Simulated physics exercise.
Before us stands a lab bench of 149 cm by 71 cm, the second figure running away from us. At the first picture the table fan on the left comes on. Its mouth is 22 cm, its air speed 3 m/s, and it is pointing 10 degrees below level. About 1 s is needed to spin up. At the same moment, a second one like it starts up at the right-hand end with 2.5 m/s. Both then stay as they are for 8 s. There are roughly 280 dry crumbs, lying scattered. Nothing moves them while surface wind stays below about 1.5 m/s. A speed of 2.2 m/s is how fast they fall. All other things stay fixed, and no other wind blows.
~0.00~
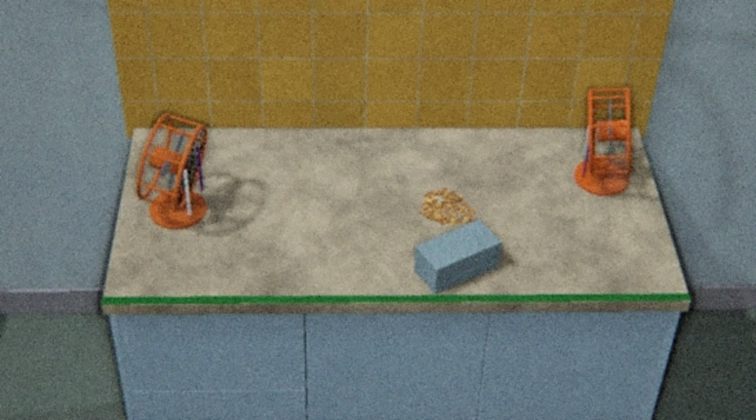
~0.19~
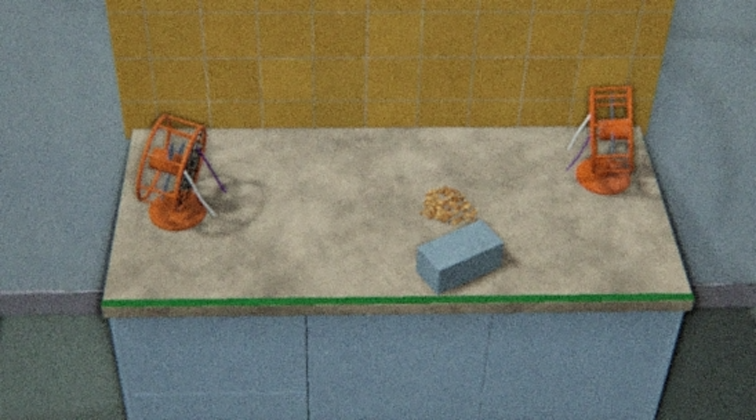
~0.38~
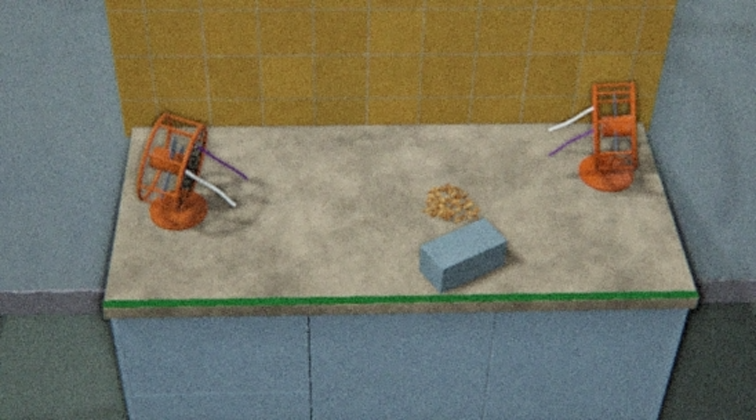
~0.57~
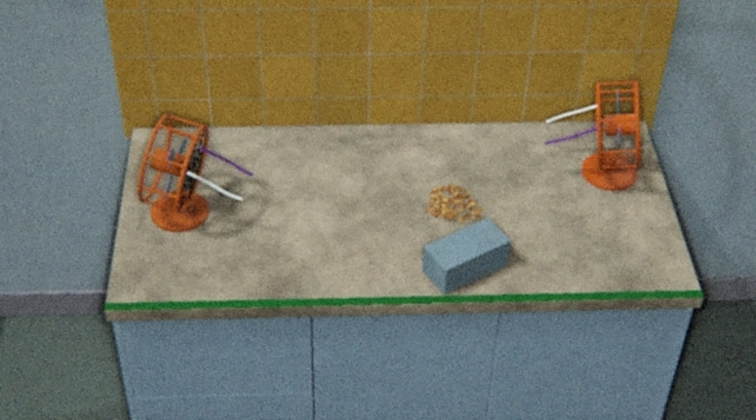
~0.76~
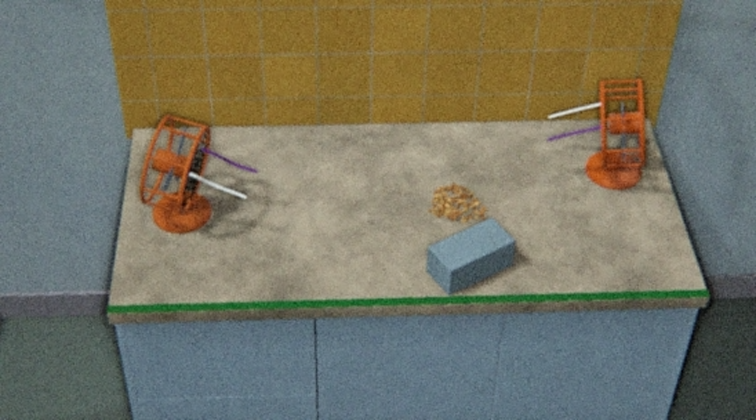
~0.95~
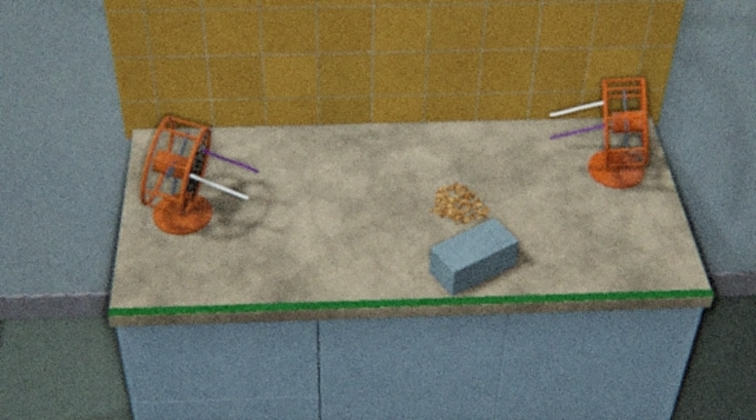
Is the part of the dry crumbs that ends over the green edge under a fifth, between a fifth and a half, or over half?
Once it's done, not one fifth lie over the green edge.
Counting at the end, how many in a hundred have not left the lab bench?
About 5 % of them are still there at the end.
After 1.6 s, 100 % are still on the top, 0 % are over the green edge; the middle of those left on the top is near (544, 205).
After 2.6 s, 26 % are still on the top, 0 % are over the green edge; the middle of those left on the top is near (515, 189).
After 4.4 s, 13 % are still on the top, 0 % are over the green edge.
After 8.0 s, at the end, 0 % are over the green edge.
